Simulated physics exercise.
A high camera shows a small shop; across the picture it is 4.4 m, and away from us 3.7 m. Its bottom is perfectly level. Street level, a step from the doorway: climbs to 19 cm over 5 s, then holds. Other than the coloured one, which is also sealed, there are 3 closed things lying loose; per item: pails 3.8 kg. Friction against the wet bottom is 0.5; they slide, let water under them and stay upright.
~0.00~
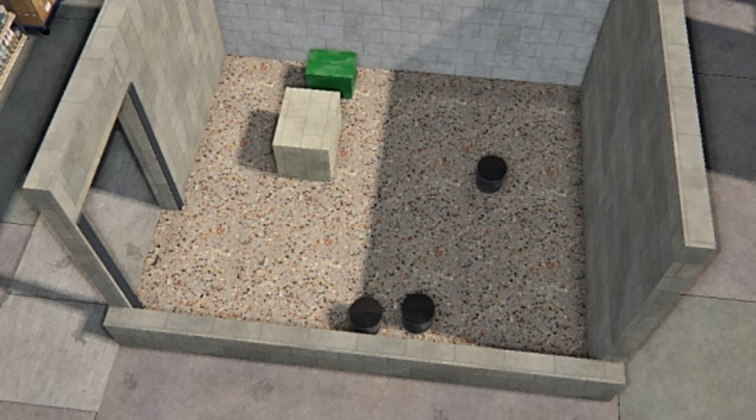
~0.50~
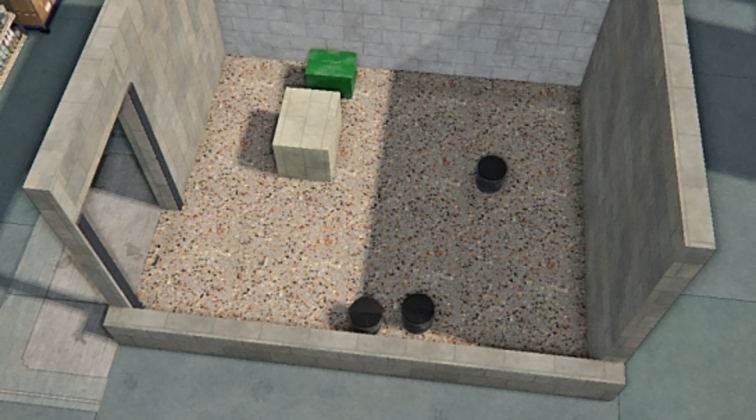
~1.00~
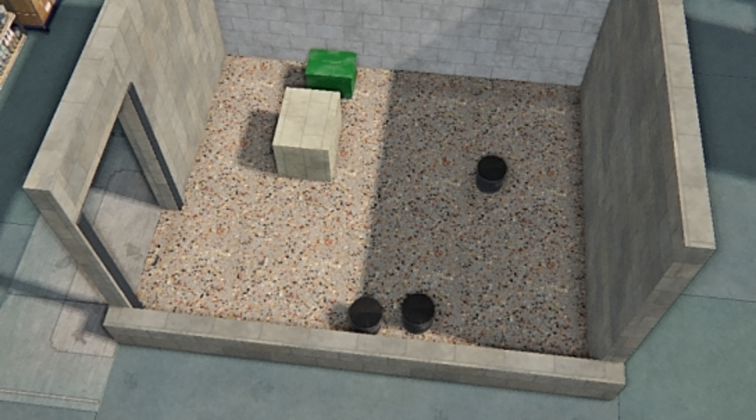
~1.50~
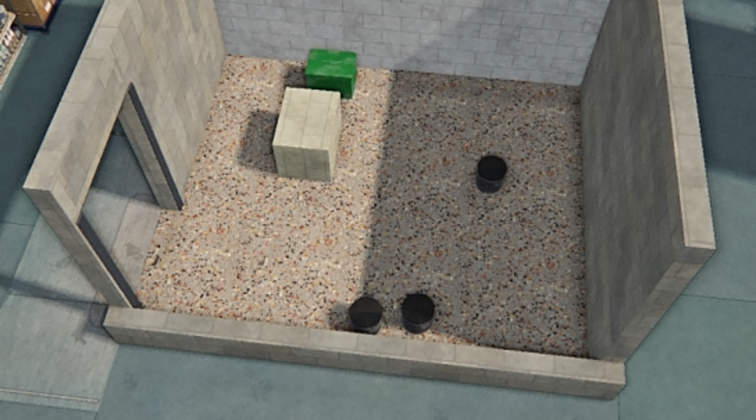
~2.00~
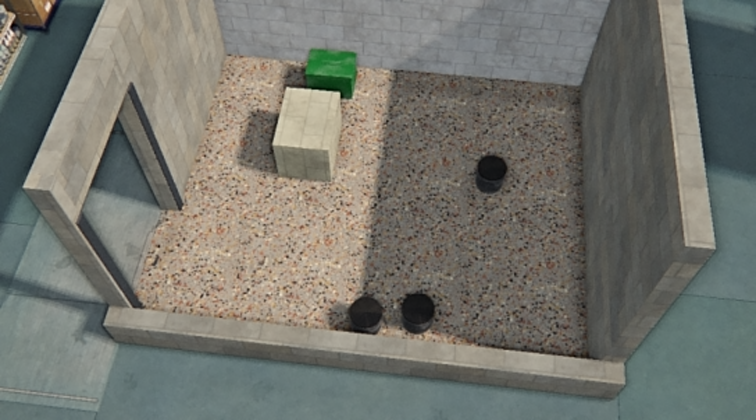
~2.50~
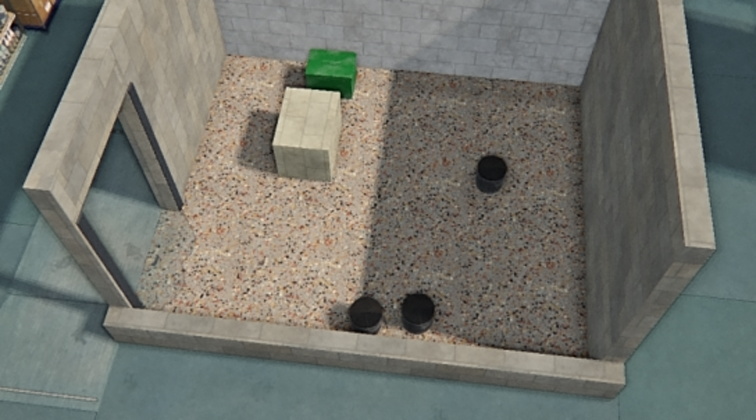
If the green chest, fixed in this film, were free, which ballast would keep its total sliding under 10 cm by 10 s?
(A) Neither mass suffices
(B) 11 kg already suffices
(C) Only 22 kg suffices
The answer is B.
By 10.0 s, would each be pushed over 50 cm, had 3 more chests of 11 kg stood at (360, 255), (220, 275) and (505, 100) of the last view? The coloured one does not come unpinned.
Above the mark, above the mark, below the mark.
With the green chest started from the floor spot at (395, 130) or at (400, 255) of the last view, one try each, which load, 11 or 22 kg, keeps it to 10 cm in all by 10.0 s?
The small mass already works; the big mass is needed.
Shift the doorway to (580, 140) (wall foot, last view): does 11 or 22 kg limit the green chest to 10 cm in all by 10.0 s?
Result: Neither option suffices.
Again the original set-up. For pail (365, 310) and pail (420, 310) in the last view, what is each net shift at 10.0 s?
They sit 150 cm and 140 cm away, in the order given.
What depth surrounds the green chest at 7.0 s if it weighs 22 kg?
Something like 0 centimetres.
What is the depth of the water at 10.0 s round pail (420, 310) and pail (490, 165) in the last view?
I'd put it at 12 cm and 11 cm respectively.
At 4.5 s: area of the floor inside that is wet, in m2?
Some 4.0 m2.
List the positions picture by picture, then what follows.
The first picture shows the green chest at (331, 63), on the bottom; 0.0 m2 under water; 0 of 4 have shifted.
The second picture shows the green chest at (331, 63), on the bottom; water covers 0.0 m2; 0 of 4 have shifted.
The third picture shows the green chest at (331, 63), on the bottom; water covers 0.0 m2; 0 of 4 have shifted.
The fourth picture shows the green chest at (331, 63) rests on the ground; 0.0 m2 under water; 0 of 4 have shifted.
The fifth picture shows the green chest at (331, 63), on the bottom; 0.0 m2 under water; 0 of 4 have shifted.
The sixth picture shows the green chest at (331, 63), on the bottom; water covers 0.2 m2; 0 of 4 have shifted.
After 3.5 s the green chest would be 0 cm from its start with 11 kg and 0 cm from its start with 22 kg; 0 cm of water round it then.
After 4.5 s the green chest would be 0 cm from its start with 11 kg and 0 cm from its start with 22 kg; 0 cm of water round it then.
After 7.0 s the green chest would be 0 cm from its start with 11 kg and 0 cm from its start with 22 kg; 0 cm of water round it then.
After 10.0 s the green chest would be 0 cm from its start with 11 kg and 0 cm from its start with 22 kg; 1 cm of water round it then.
